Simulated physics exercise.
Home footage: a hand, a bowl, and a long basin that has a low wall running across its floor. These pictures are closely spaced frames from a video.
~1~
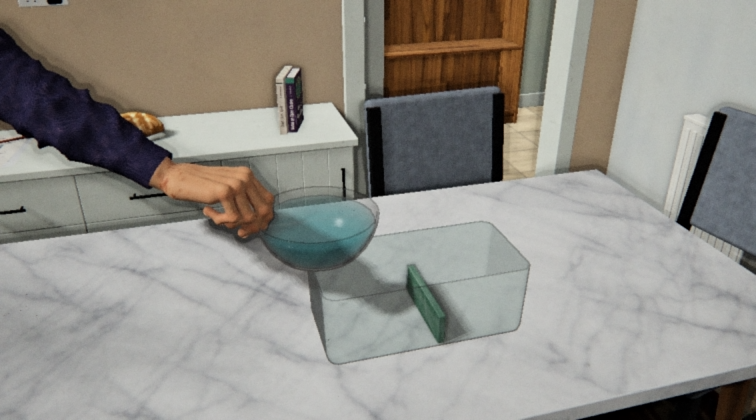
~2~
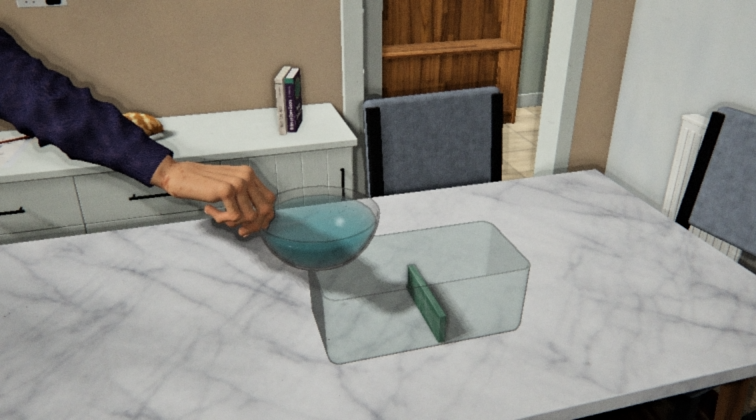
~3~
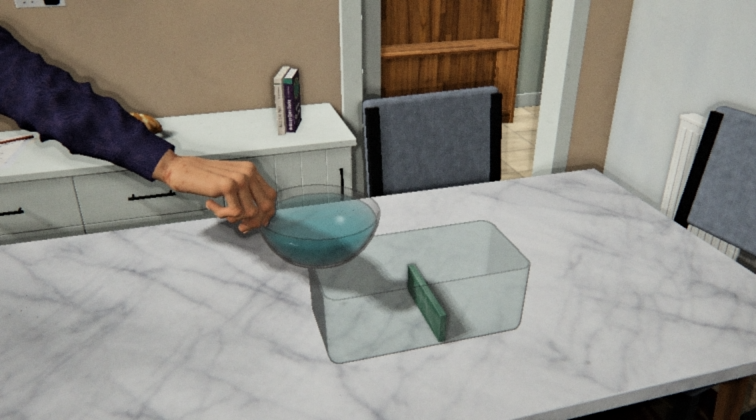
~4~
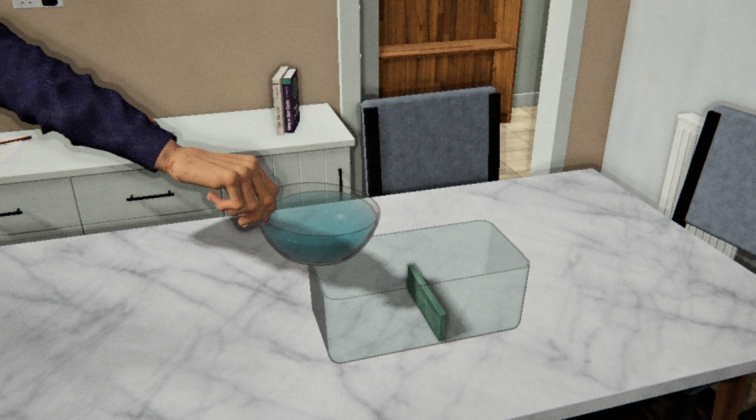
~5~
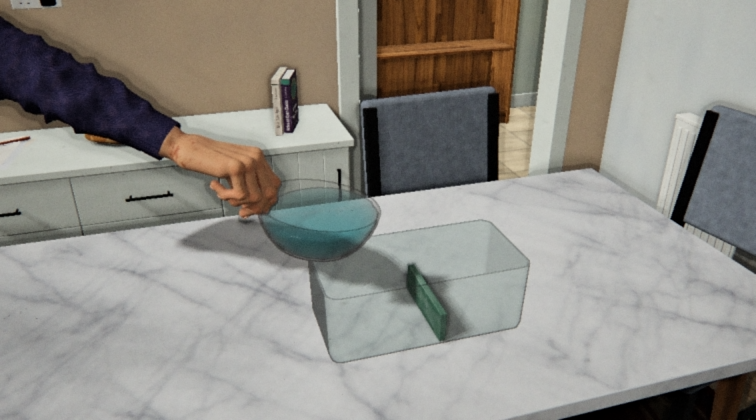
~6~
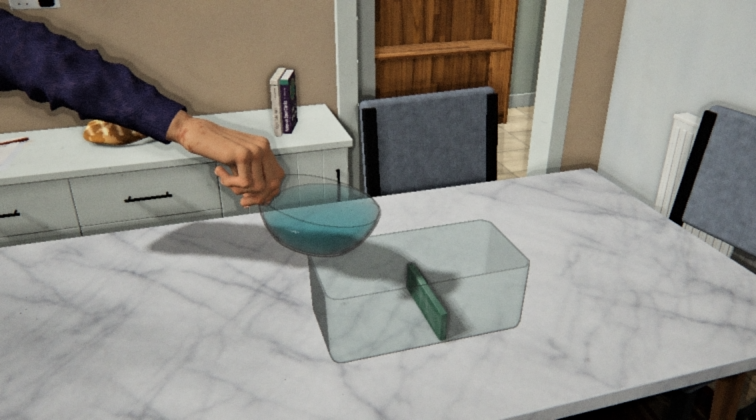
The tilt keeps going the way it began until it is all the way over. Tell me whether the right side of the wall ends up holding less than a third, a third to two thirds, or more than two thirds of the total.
Honestly, the portion right of the wall rises beyond two thirds.
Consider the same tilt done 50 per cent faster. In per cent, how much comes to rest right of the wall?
Roughly 60 percent.
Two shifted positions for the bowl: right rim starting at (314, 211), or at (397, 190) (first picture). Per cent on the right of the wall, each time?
In order: Close to 10 and 90 percent.
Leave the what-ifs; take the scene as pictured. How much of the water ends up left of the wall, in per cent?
About 20 per cent.
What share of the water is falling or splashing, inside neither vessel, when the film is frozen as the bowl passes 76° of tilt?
I'd say some 45 per cent of it.
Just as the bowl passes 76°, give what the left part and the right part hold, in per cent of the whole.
Left: Roughly 10 %; right: Roughly 15 %.
A moment on, the bowl is tipped on its side and 31 per cent is still to pour, 8 is left of the wall and 16 right of it.
Next, the bowl is tipped right over and 0 per cent is still to pour, 16 is left of the wall and 81 right of it.
Then the bowl is tipped right over and 0 per cent is still to pour, 17 is left of the wall and 82 right of it.
Later the bowl is tipped right over and 0 per cent is still to pour, 18 is left of the wall and 81 right of it.
At rest 18 per cent lies left of the wall, 81 right of it and 1 outside.
